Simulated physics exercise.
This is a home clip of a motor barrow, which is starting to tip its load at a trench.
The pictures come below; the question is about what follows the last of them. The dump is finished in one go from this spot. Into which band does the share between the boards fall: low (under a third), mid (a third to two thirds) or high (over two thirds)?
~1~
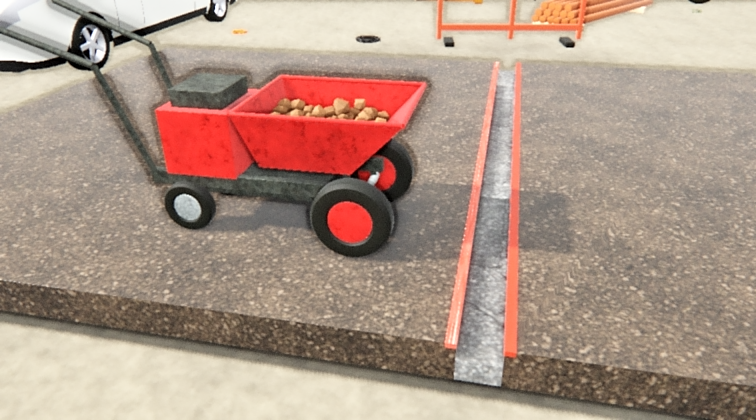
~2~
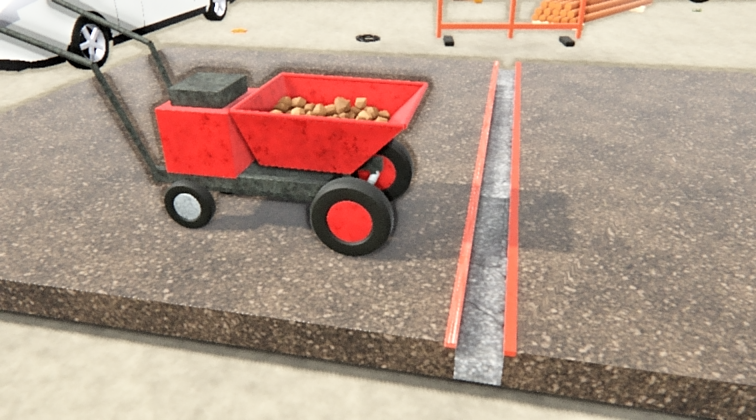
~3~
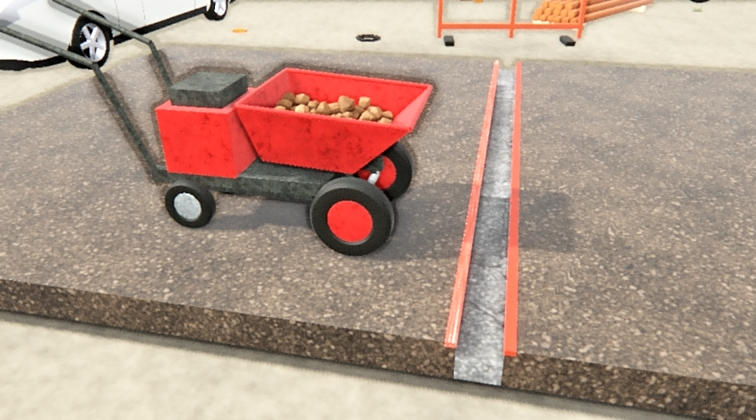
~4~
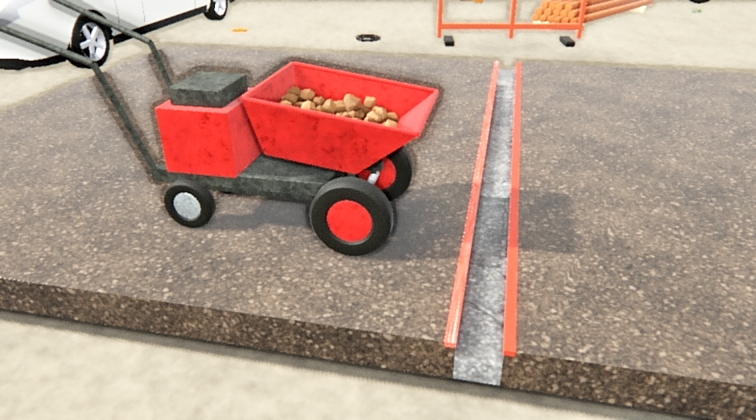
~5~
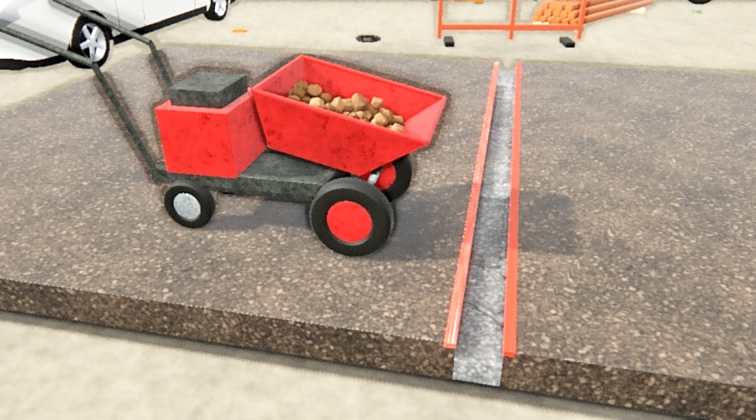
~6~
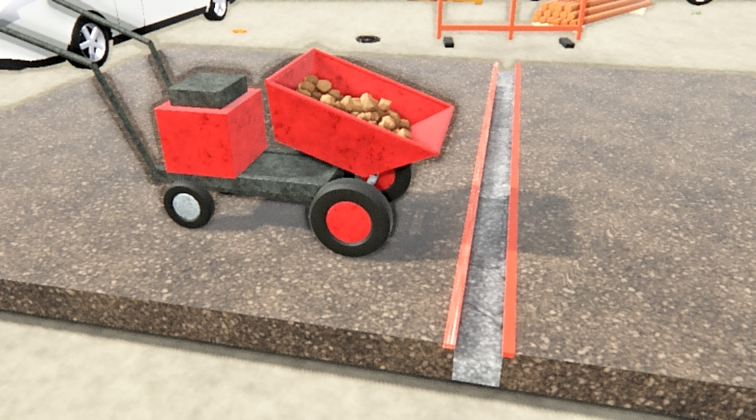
The mid band.
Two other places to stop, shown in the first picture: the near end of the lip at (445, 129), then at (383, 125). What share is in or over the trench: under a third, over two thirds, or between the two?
Note - position 1: Under a third; position 2: The middle third.
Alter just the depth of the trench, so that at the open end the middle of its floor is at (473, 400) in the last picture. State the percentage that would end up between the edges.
About 90 percent.
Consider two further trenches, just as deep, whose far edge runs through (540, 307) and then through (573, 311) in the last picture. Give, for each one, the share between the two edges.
I'd expect close to 80 in a hundred and then close to 90 in a hundred.
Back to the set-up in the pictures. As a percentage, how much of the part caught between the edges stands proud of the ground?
Roughly 50 %.
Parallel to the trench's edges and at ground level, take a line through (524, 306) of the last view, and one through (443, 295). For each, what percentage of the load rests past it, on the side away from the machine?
About 10 and 80 %.
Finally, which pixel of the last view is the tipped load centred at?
Around (494, 236).
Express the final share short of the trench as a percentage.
0 %.
Shortly afterwards, skip tipped steeply; the whole lot in the skip.
Next, skip tipped steeply; the bulk in the skip; a little in or heaped over the trench; only a few beyond it; only a few falling.
Some moments later, skip tipped right over; near a quarter in the skip; near half in or heaped over the trench; near a quarter beyond it.
In the end, skip tipped right over; near a quarter in the skip; near half in or heaped over the trench; near a quarter beyond it.
